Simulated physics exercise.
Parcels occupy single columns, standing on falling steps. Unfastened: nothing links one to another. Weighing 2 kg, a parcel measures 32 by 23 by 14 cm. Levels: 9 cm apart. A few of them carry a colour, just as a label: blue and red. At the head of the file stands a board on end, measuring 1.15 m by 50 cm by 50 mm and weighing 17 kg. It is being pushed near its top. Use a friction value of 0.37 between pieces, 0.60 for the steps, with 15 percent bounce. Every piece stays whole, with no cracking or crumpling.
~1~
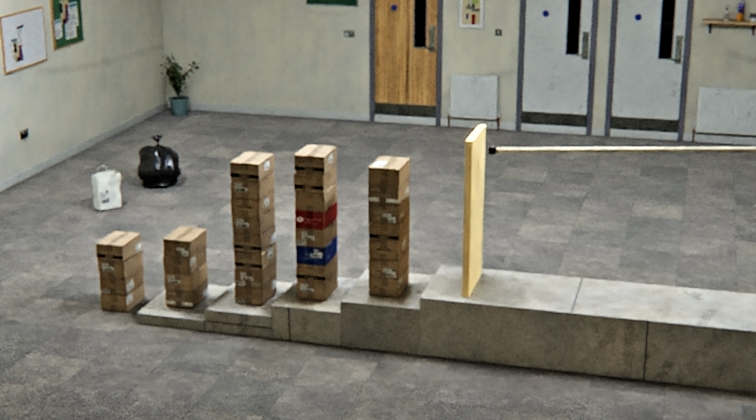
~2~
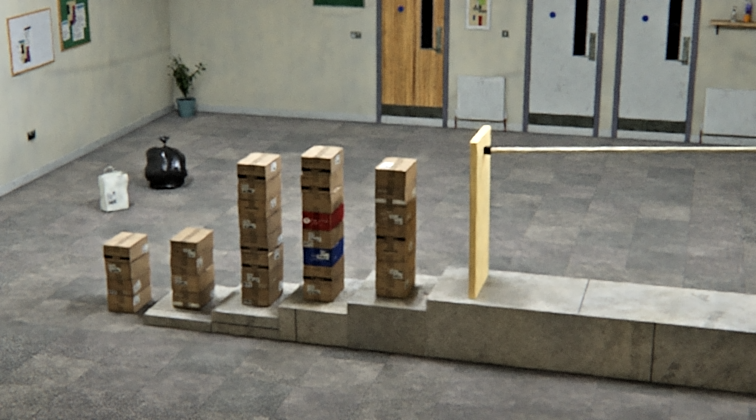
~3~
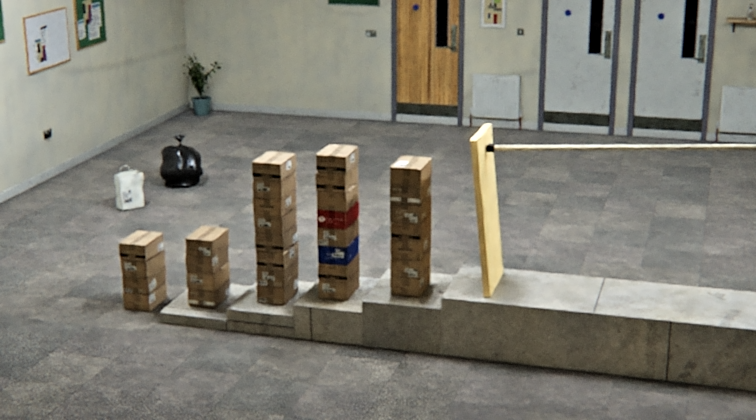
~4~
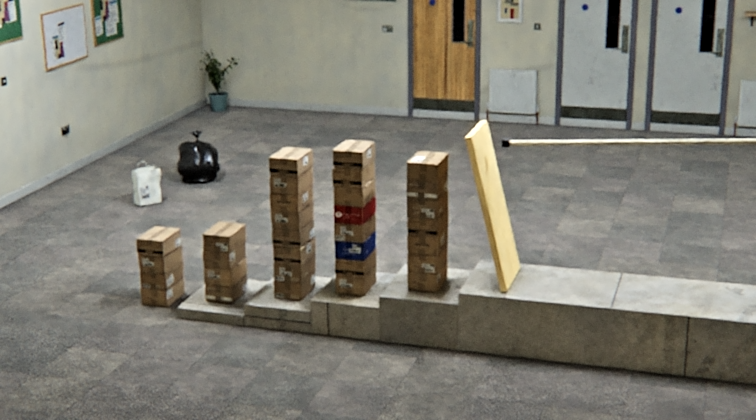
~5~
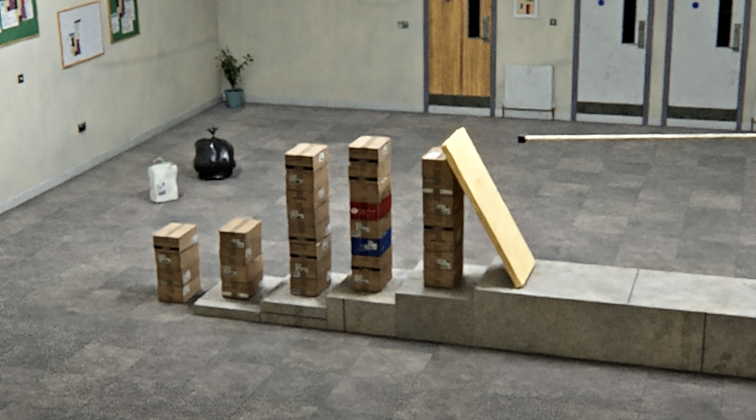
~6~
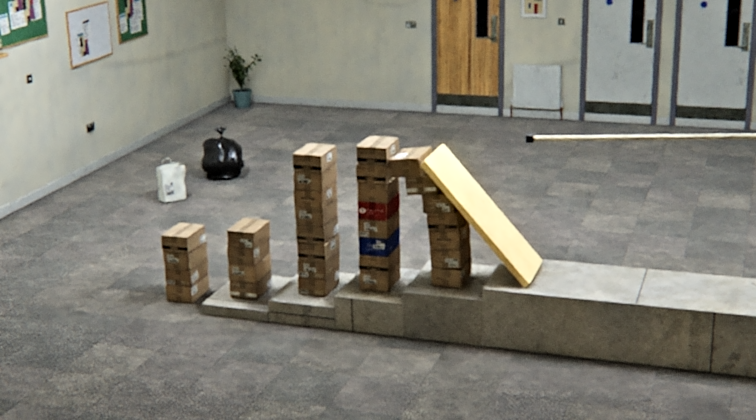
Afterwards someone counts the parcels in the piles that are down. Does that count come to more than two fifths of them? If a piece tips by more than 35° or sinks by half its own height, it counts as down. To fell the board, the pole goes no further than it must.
Yes.
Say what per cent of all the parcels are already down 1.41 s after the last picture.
It's 70 percent at that point.
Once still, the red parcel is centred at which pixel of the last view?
It comes to rest around (241, 237) in the last view.
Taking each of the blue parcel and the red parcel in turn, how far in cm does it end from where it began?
Well, the blue finishes 65 cm from where it began, while the red finishes 120 cm from its start.
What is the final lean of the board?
The board settles some 75 degrees away from upright.
Then, 0.41 s after the last picture, board 59° from upright; 1 of the 31 parcels down; blue parcel leaning 9°; red parcel leaning 8°.
Then, 0.87 s after the last picture, board 76° from upright; 8 of the 31 parcels down; blue parcel leaning 33°, 9 cm lower; red parcel leaning 10°, 46 mm lower.
Then, 1.41 s after the last picture, board 76° from upright; 21 of the 31 parcels down; red parcel leaning 29°, 15 cm lower; blue parcel leaning 24°, 16 cm lower.
Then, 1.85 s after the last picture, board 76° from upright; 27 of the 31 parcels down; red parcel leaning 42°, 34 cm lower; blue parcel leaning 25°, 20 cm lower.
At rest, board 76° from upright; 27 of the 31 parcels down; red parcel leaning 37°, 36 cm lower; blue parcel leaning 24°, 21 cm lower. That is 87 per cent. As the last picture would show them, middles, red parcel near (241, 237), blue parcel near (303, 259).
